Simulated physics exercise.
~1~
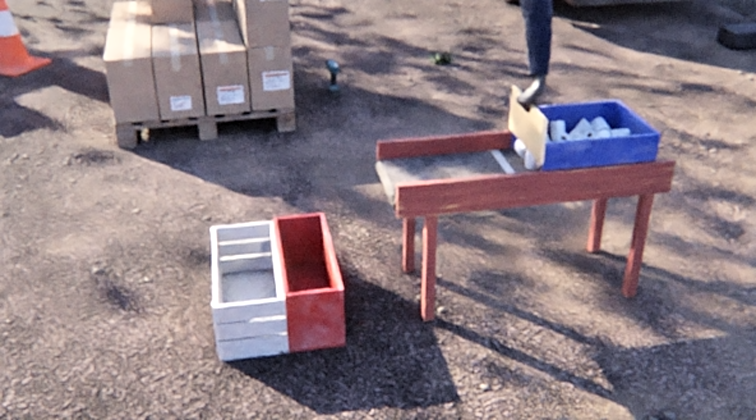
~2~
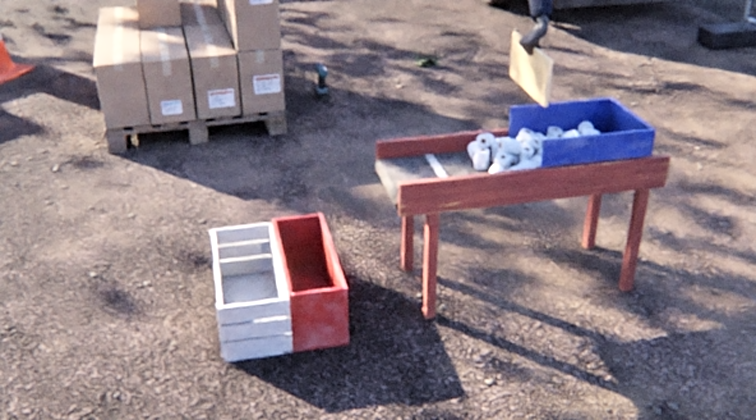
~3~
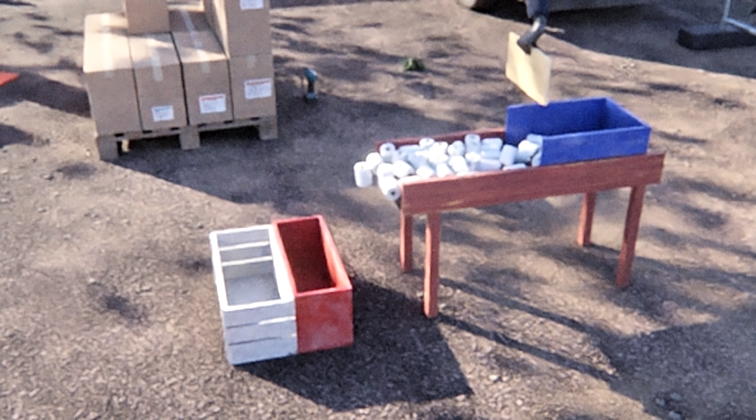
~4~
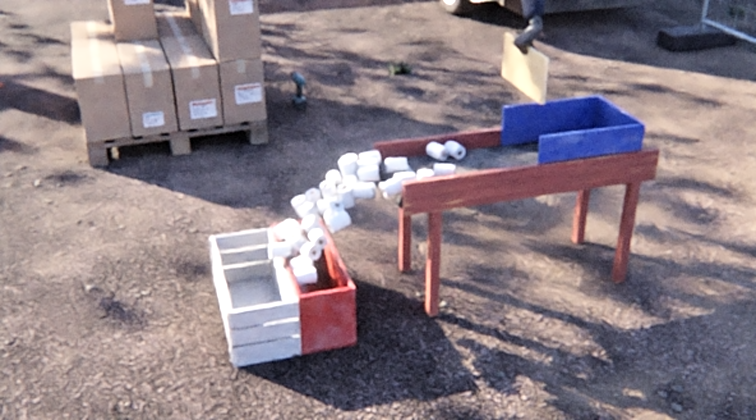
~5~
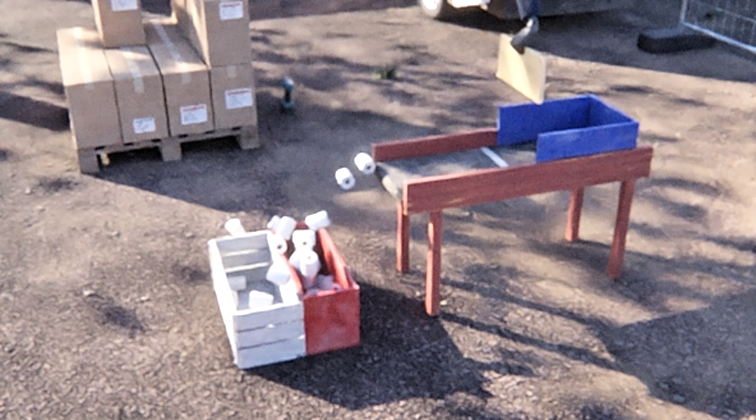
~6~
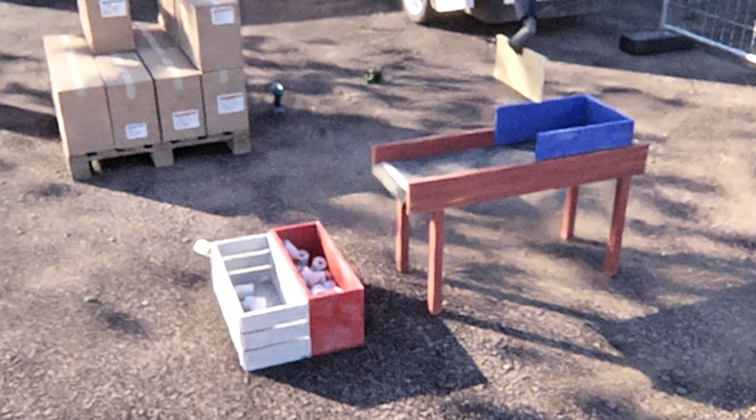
In this clip, a gate lifts beside a blue bin on a raised conveyor, and white paper rolls ride left and tumble off the end towards two boxes below, most landing in the red tub, several in the white tote, and one beyond it.
